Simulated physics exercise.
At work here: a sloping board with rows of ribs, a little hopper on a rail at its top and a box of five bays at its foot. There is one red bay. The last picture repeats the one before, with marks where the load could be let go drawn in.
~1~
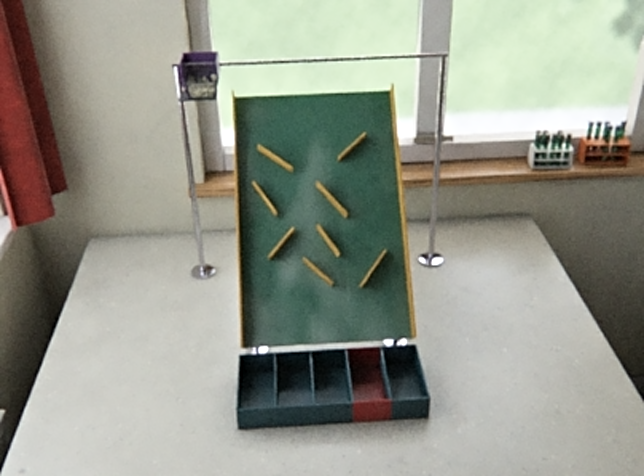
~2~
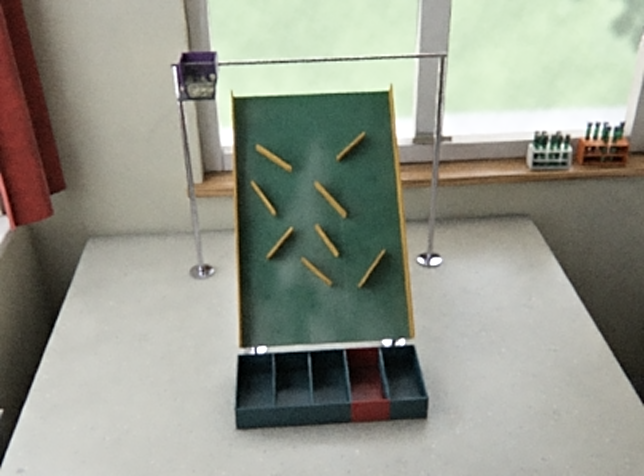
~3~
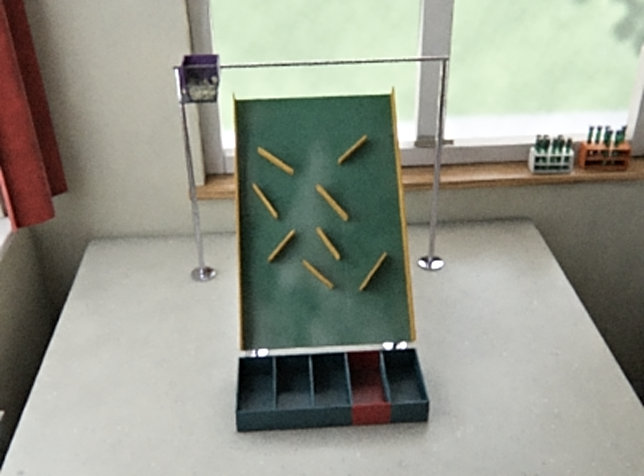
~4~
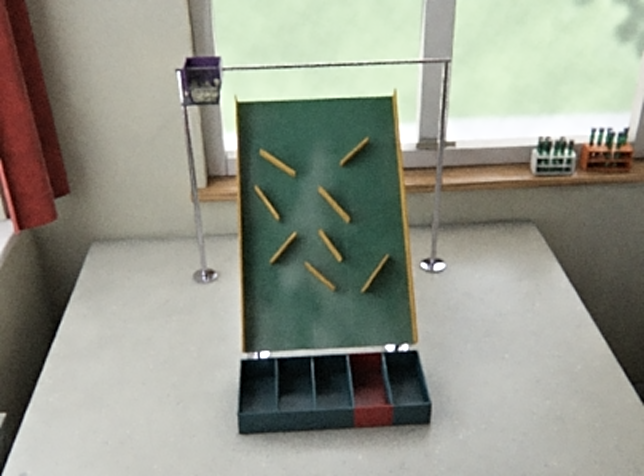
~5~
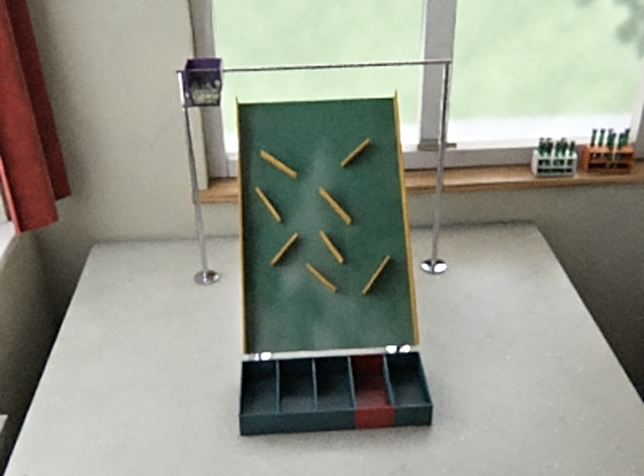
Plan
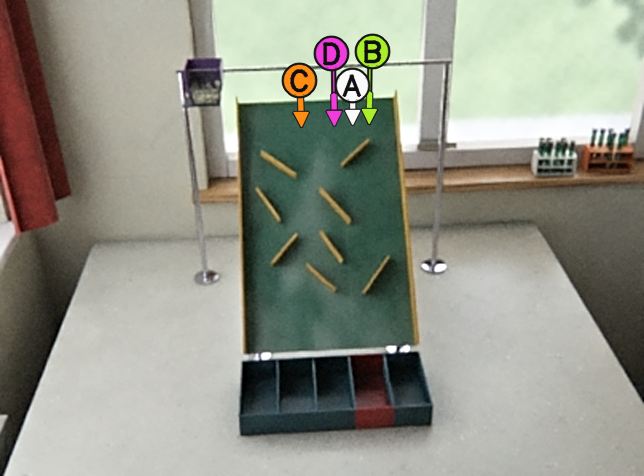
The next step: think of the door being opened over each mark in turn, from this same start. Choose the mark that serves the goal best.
Mark C does it best.
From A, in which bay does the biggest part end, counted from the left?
It is the third one.
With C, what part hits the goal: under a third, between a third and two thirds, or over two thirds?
Between a third and two thirds.
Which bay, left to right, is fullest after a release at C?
It is the fourth one.
On the marked copy, mark A meets the board at (352, 119); mark B meets the board at (369, 118); mark C meets the board at (301, 121); mark D meets the board at (334, 120).
If A is chosen, a small share in the red bay, the bulk in other bays, a small share held on the board.
If B is chosen, a small share in the red bay, the bulk in other bays, only a few held on the board.
If C is chosen, close to half in the red bay, close to a third in other bays, a small share held on the board.
If D is chosen, a small share in the red bay, the bulk in other bays, a small share held on the board.
